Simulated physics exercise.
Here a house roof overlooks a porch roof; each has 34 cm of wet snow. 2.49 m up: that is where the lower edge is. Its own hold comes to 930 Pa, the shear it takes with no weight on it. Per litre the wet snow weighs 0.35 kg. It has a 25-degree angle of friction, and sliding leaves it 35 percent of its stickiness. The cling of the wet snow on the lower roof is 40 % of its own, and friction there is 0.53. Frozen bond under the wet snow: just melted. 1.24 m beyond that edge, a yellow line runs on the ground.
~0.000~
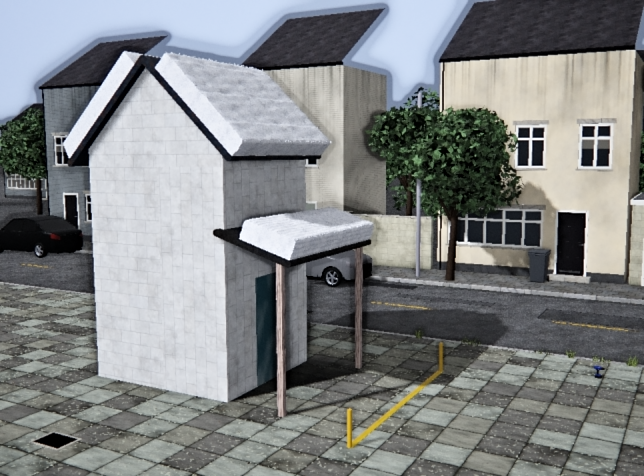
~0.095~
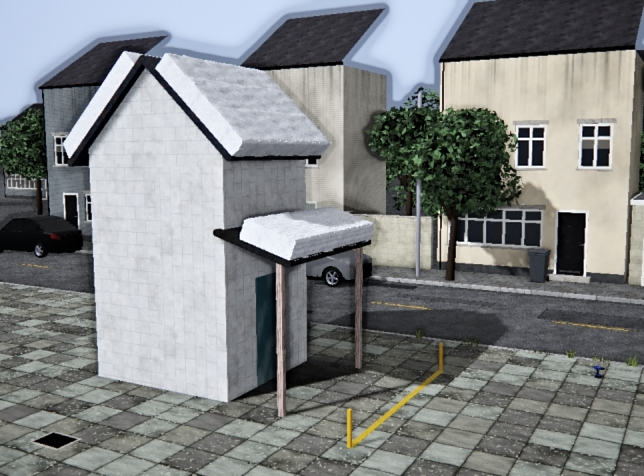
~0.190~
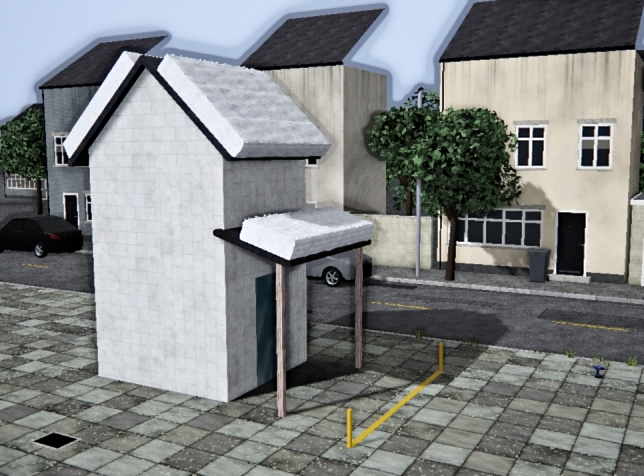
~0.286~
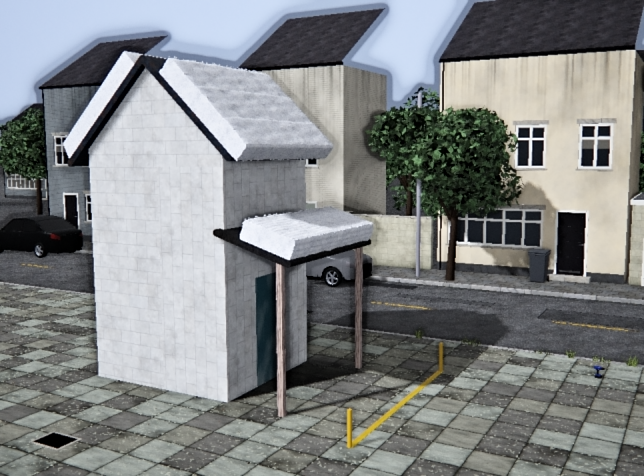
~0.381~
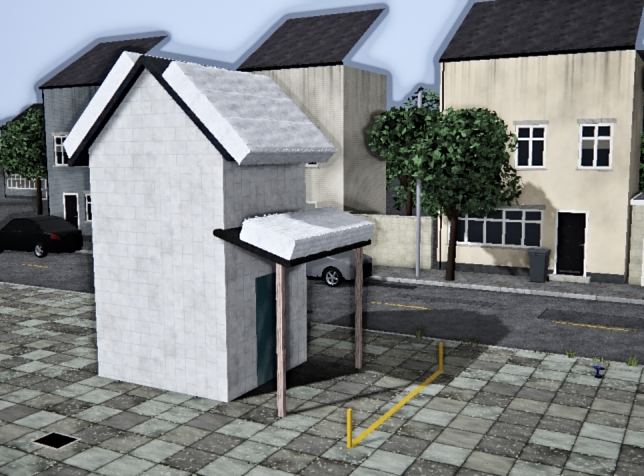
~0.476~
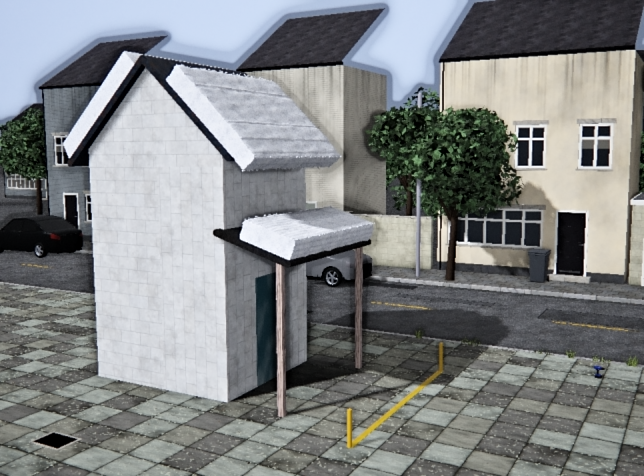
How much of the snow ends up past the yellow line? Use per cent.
About 49 %.
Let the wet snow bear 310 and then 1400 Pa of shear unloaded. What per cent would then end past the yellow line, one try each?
About 55 % first, about 40 % second.
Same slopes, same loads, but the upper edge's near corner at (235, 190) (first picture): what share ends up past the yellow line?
That would come to around 30 %.
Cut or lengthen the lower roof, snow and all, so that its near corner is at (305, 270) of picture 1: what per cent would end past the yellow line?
About 45 %.
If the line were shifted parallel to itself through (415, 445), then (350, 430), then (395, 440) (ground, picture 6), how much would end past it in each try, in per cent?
I'd guess near 30 %, then near 60 %, and near 35 % on the last try.
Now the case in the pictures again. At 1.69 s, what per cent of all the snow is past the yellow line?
Around 3 percent of it.
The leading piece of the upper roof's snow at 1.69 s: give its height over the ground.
Close to 0.6 metres, I reckon.
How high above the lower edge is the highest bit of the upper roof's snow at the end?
0.6 m.
After 1.03 s, none is below the lower edge and 0 % is past the line.
After 1.69 s, 51 % is below the lower edge and 3 % is past the line.
After 2.34 s, 77 % is below the lower edge and 49 % is past the line.
After 3.00 s, 77 % is below the lower edge and 49 % is past the line.
After 3.10 s, 77 % is below the lower edge and 49 % is past the line.
